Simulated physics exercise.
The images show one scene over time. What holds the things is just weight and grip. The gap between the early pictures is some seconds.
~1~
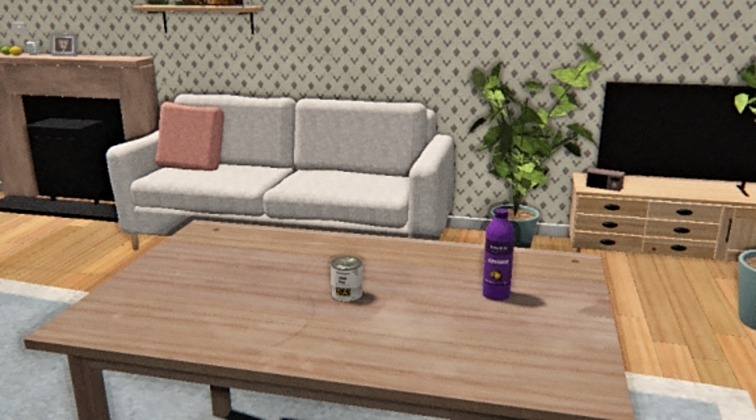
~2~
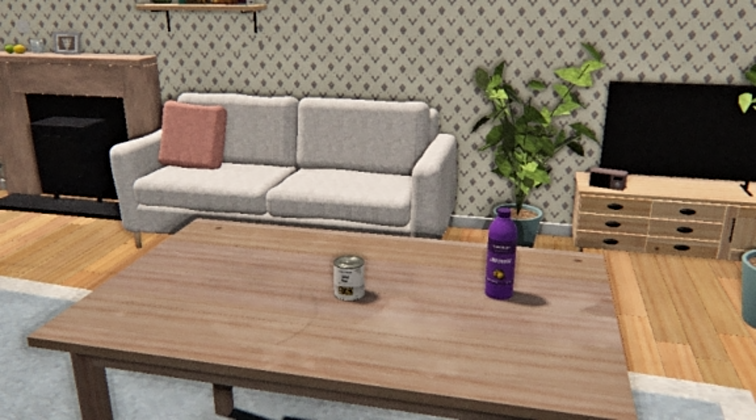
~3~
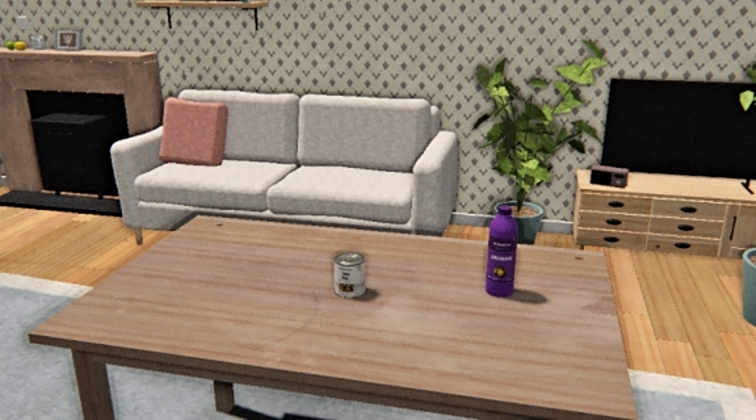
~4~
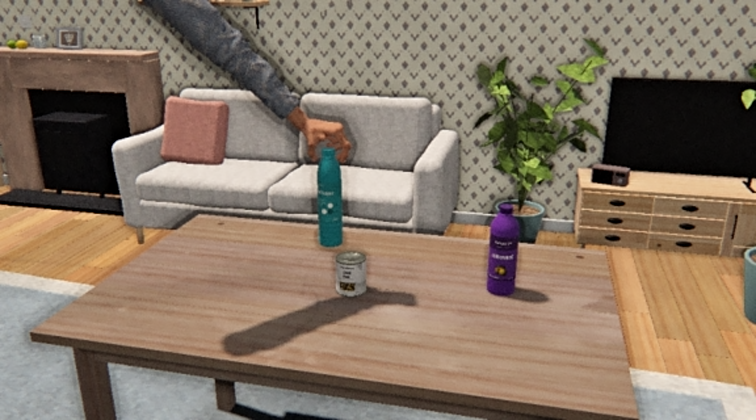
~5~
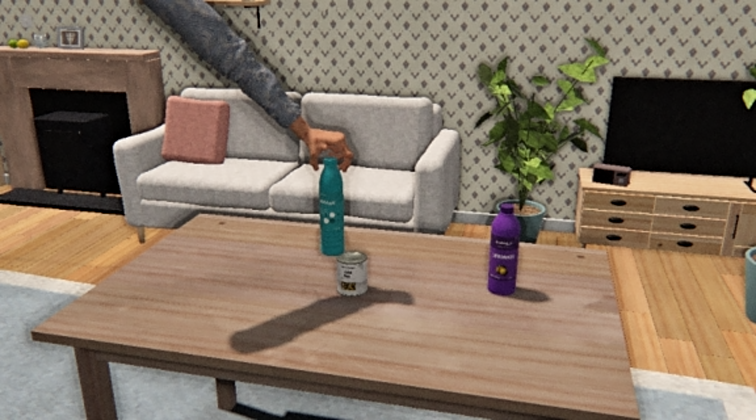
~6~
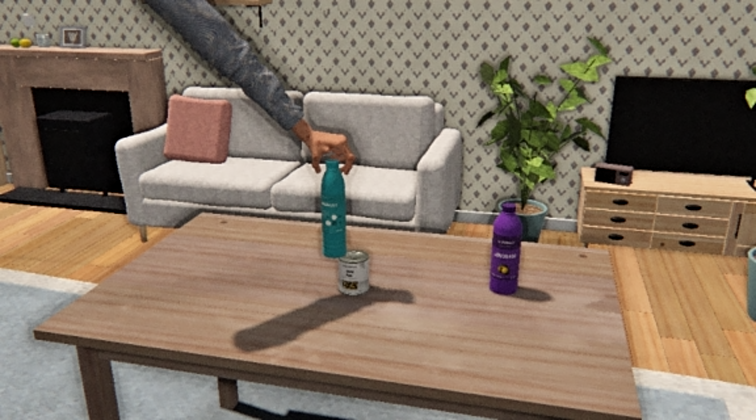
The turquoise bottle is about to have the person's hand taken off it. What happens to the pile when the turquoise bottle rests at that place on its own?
The pile tumbles down.
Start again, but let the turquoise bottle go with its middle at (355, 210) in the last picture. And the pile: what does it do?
What happens next is that it remains steady.
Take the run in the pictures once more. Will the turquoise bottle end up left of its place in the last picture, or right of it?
As we see it, to our left.
Then, 0.30 s on from there, turquoise bottle turned 15° from how it was put near (322, 210).
Then, 0.50 s on from there, turquoise bottle now fallen.
Then, 0.60 s on from there, things are still on the move.
In the end, fallen, turquoise bottle; the other 2 unmoved. At the end, from the last picture's camera, turquoise bottle near (276, 269). The pile comes apart.
